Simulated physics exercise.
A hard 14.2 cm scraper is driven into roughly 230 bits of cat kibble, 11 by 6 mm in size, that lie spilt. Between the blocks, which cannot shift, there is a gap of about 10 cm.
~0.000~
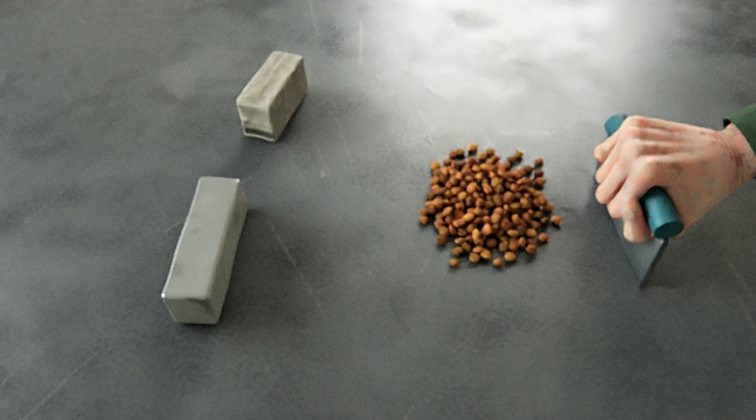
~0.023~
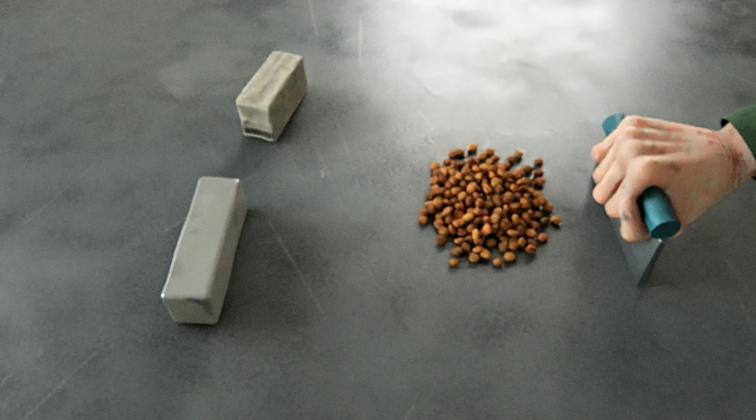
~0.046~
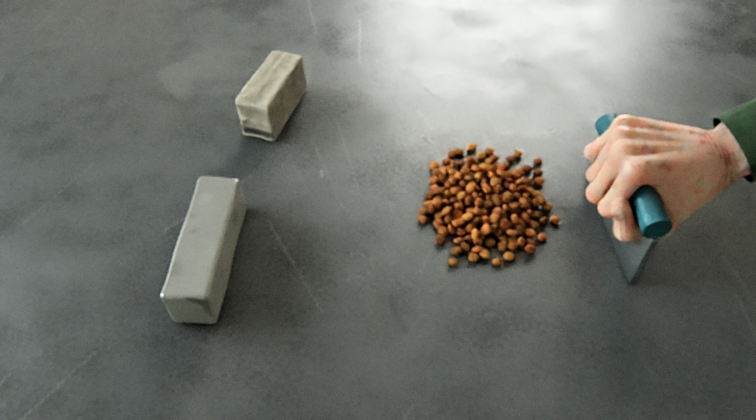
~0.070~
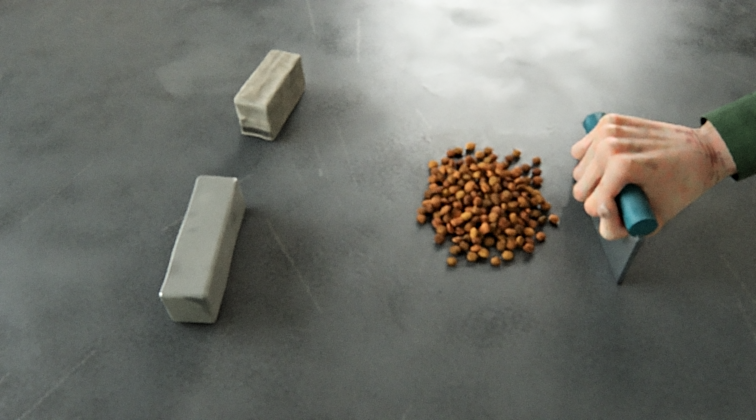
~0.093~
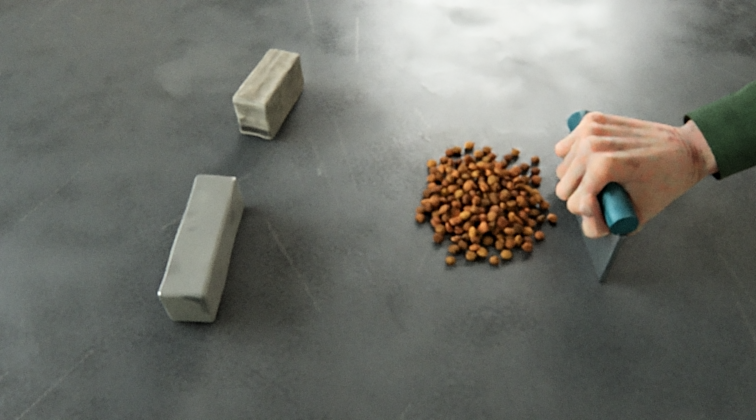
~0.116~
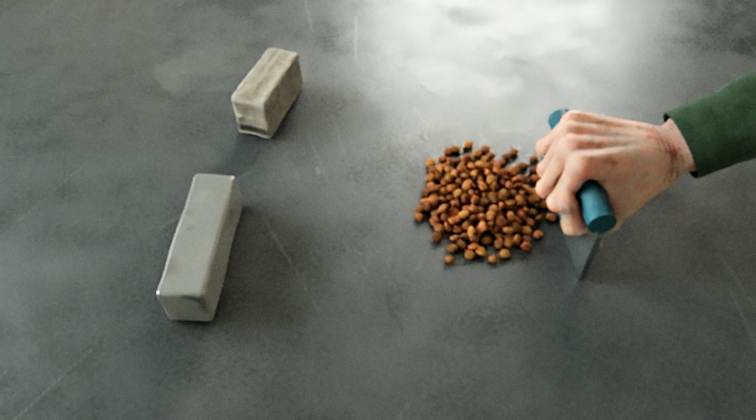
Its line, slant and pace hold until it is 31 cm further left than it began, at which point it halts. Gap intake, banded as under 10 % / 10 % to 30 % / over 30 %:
The gap gets one to three in ten.
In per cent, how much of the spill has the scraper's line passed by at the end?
Around 25 in a hundred.
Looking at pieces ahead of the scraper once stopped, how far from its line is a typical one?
Around 4 cm from the line.
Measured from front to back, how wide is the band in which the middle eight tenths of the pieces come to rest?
That comes to roughly 18 cm.
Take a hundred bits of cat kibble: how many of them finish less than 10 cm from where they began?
Close to 15 per cent finishes that near its start.
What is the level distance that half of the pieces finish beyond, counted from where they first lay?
That comes to about 22 cm.
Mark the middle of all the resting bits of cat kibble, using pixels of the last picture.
Near pixel (276, 190).
Then, at 0.33 s, scraper 21 cm from its start, spill 18 cm wide; held up before the blocks 100 %.
After 0.54 s, scraper 31 cm from its start, spill 21 cm wide; in or through the gap 15 %, held up before the blocks 85 %.
After 0.72 s, scraper 31 cm from its start, spill 21 cm wide; in or through the gap 20 %, held up before the blocks 80 %.
At rest (1.0 s), in or through the gap 20 %, round the near block 0 %, round the far block 0 %, held up before the blocks 80 %.
